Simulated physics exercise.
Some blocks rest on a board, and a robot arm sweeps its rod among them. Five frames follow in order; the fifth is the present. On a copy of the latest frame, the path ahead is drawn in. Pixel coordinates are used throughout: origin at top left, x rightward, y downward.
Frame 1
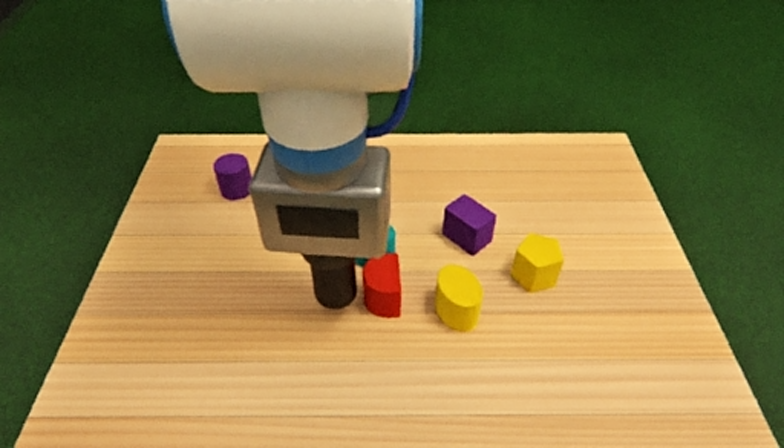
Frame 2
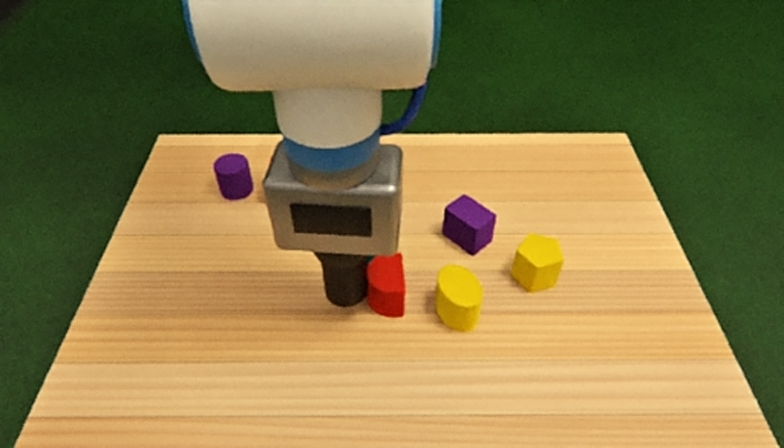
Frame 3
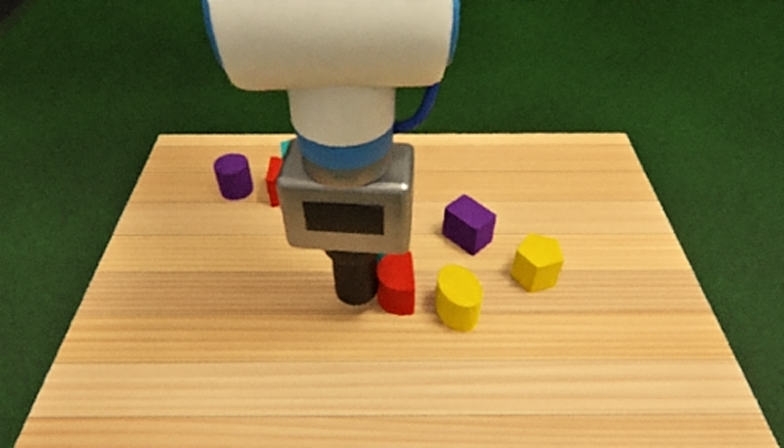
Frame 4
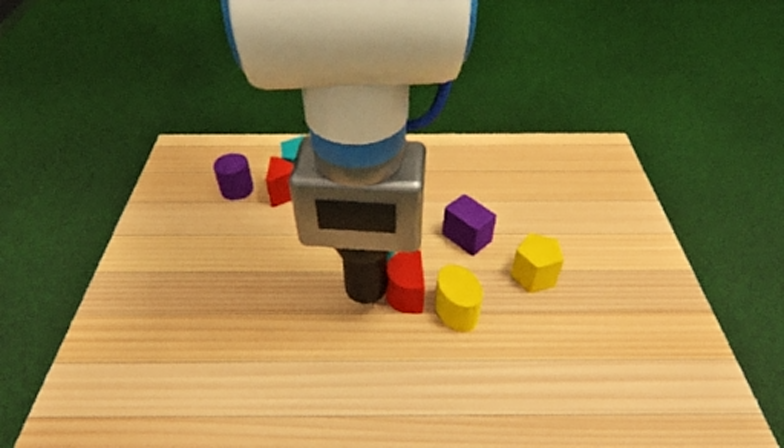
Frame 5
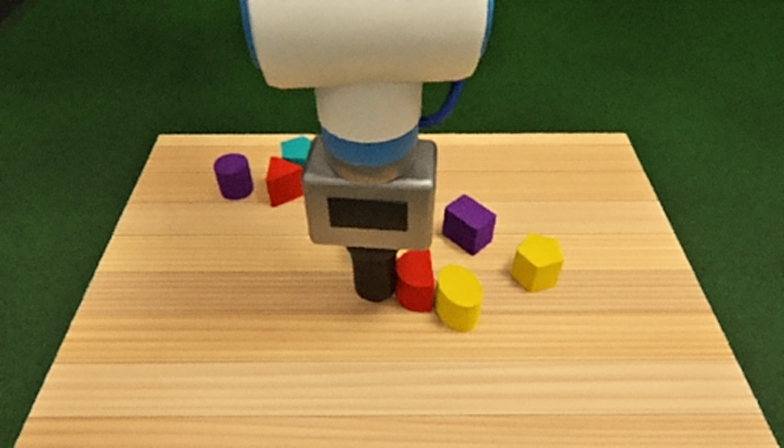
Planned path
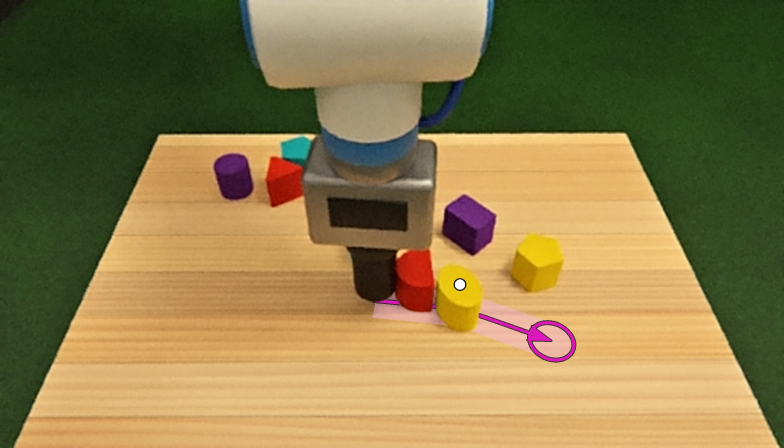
On a wooden board scattered with red, yellow, purple and teal blocks, a robot arm moved its dark rod slowly to the right, pushing a red half-round block a short way toward the yellow oval one.
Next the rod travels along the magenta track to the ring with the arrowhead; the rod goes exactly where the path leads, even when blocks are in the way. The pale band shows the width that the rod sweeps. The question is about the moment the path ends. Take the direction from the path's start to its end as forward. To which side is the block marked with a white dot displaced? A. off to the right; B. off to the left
That would be B.
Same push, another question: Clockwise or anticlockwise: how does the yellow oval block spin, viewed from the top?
Looking down, it rotates anti-clockwise.
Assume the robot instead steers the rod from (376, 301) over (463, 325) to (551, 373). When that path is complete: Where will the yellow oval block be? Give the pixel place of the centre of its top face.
It sits at (536, 290).
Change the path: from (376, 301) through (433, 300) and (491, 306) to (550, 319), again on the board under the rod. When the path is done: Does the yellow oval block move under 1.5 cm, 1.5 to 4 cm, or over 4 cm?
It ends farther than 4 cm from its spot.
Path on the board, from (376, 301) via (463, 311), ending at (552, 341); the dot is on the yellow oval block.
On the path given first. One third of the way, rod (436, 291); red half-round block (474, 267), turned 20° anticlockwise; yellow oval block (518, 290), turned 40° clockwise.
Two thirds of the way, rod (496, 305); red half-round block (503, 261), turned 75° anticlockwise; yellow oval block (542, 292), turned 55° clockwise; yellow five-sided block (544, 247).
At the end, rod (557, 326); turquoise oval block in place; red half-round block (503, 261), turned 75° anticlockwise; yellow oval block (586, 291), turned 25° anticlockwise; yellow five-sided block (544, 247).
